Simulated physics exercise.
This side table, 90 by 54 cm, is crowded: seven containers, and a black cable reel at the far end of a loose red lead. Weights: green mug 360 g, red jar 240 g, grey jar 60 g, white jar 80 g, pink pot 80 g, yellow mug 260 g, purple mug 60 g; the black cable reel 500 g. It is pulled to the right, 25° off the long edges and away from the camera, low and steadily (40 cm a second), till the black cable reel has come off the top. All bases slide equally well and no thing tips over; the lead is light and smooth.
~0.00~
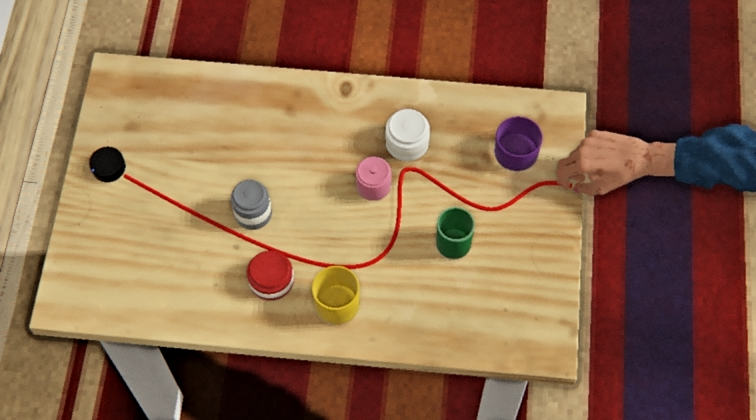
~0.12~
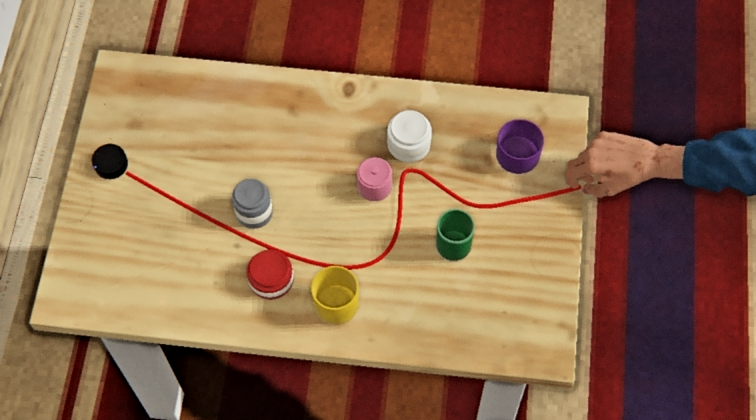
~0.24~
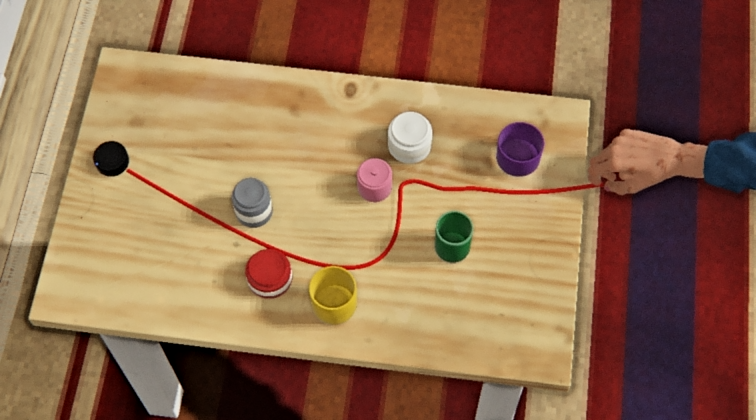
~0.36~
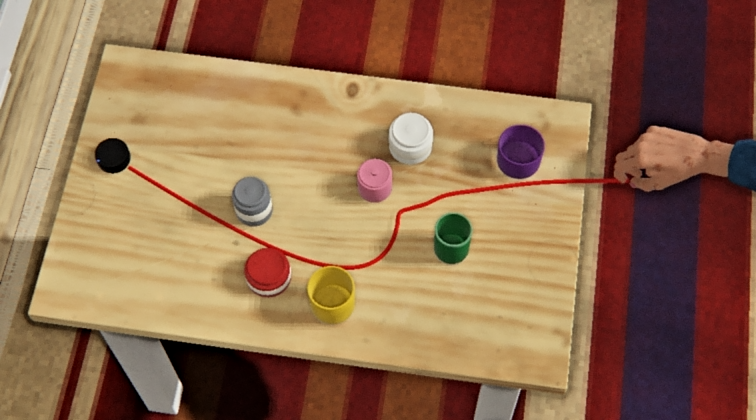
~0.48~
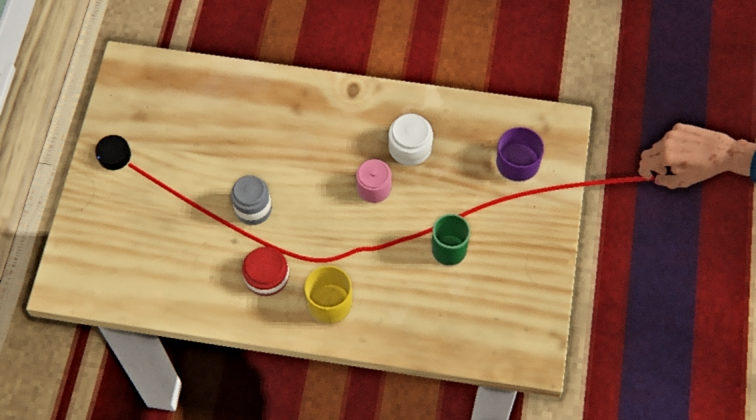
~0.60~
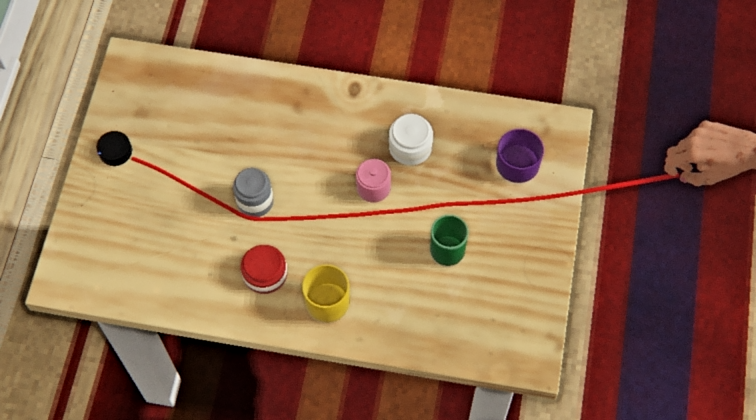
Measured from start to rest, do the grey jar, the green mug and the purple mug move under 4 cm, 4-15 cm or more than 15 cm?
The grey jar ends far away, the green mug hardly moves, the purple mug shifts a middling way.
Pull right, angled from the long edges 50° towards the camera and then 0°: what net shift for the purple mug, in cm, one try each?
In turn about 0 cm, 0 cm.
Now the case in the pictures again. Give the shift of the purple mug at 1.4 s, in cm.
Some 5 cm.
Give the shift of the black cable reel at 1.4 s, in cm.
Some 26 cm.
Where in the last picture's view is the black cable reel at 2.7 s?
Near (557, 148).
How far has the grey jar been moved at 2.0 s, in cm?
About 28 cm.
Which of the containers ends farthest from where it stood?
It is the grey jar.
At 1.4 s, the black cable reel has slid 26 cm. Moved, grey jar 28 cm, pink pot 12 cm, purple mug 5 cm, white jar 1 cm.
At 2.0 s, the black cable reel has slid 52 cm. Moved, grey jar 28 cm, pink pot 12 cm, purple mug 6 cm, white jar 4 cm.
At 2.7 s, the black cable reel has slid 78 cm. Moved, grey jar 28 cm, pink pot 12 cm, purple mug 9 cm, white jar 5 cm.
At 3.2 s, the black cable reel is off the top. Moved, grey jar 28 cm at (304, 50), pink pot 12 cm, purple mug 9 cm at (537, 105), white jar 5 cm, green mug 0 cm at (450, 231).
